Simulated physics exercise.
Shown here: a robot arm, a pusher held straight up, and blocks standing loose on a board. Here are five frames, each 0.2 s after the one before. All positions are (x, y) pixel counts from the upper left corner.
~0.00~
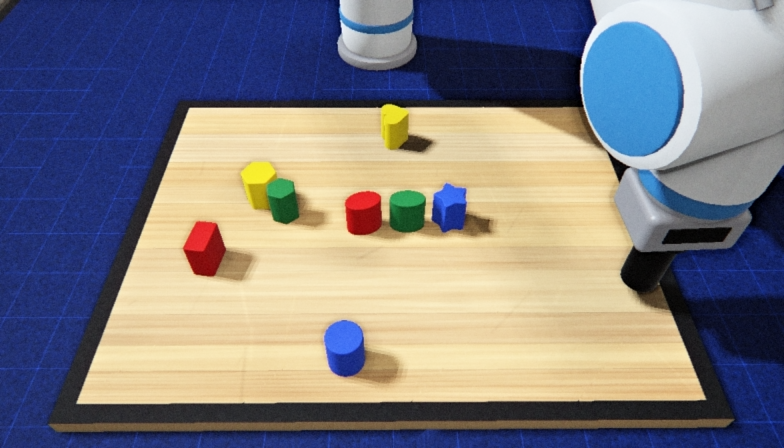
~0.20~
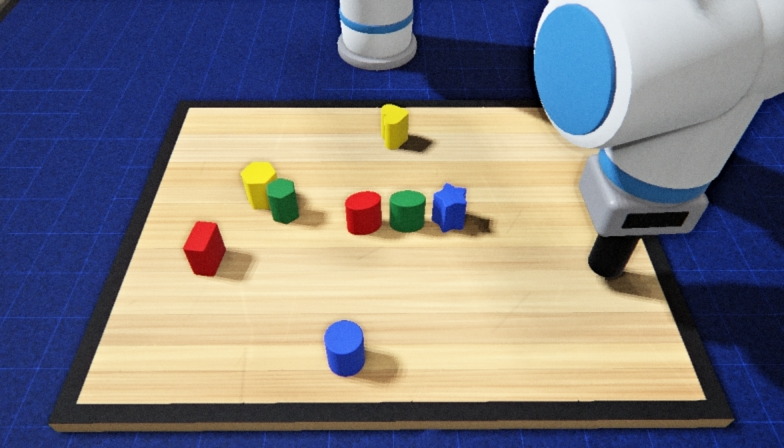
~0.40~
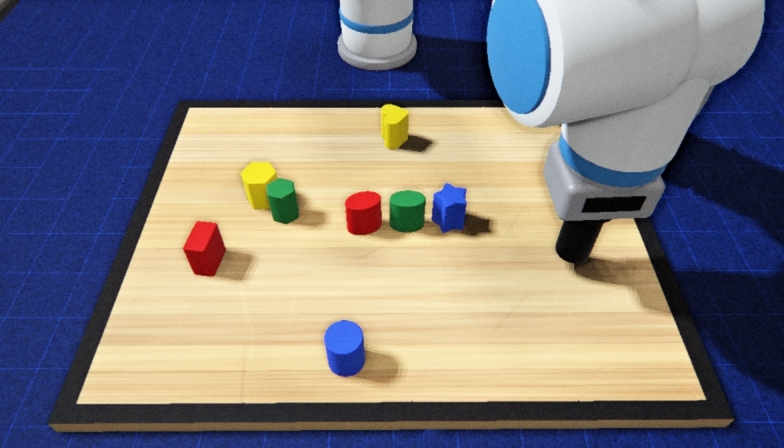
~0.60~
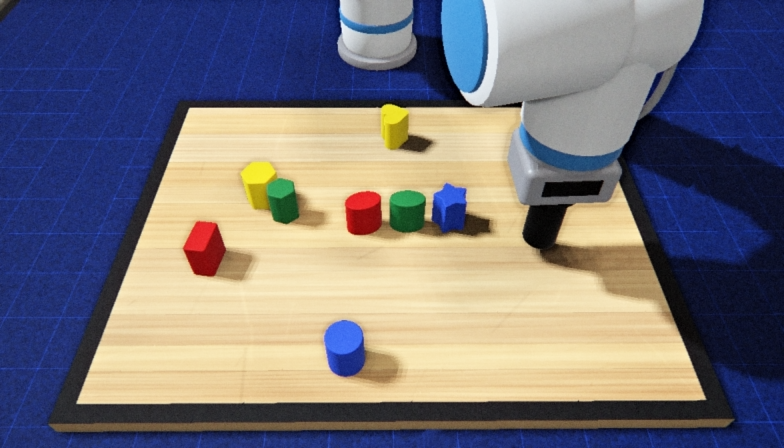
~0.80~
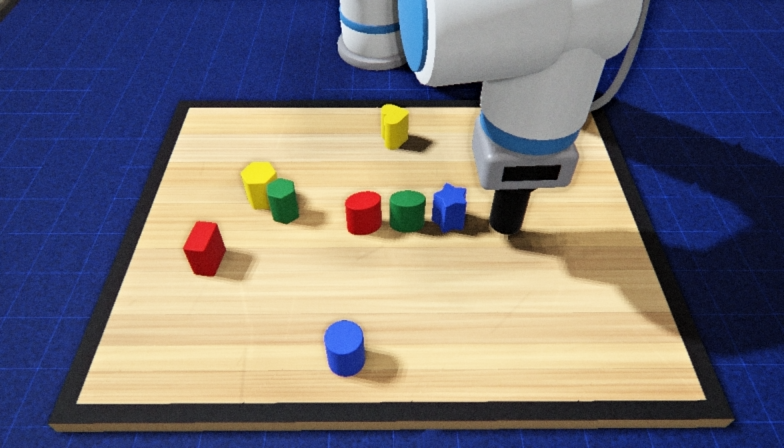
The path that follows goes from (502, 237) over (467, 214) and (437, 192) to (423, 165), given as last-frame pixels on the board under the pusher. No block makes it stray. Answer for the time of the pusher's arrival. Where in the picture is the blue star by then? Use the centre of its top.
The spot you're after is about (433, 190) in the image.
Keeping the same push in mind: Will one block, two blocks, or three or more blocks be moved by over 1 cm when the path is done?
Once the path ends, one block will have shifted.
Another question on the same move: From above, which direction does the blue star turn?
Watching from overhead, you'd notice the blue star rotating counter-clockwise.
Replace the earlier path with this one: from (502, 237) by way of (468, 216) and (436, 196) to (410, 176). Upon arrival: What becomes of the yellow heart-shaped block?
Left where it is.
The first path, step by step. One third of the way, pusher at (469, 201); blue star at (443, 193), turned 20° anticlockwise.
Two thirds of the way, pusher at (438, 178); green elliptical block at (403, 199); blue star at (433, 190), turned 55° anticlockwise.
At the end, pusher at (424, 152); yellow heart-shaped block still; green elliptical block at (403, 199); blue star at (433, 190), turned 55° anticlockwise.
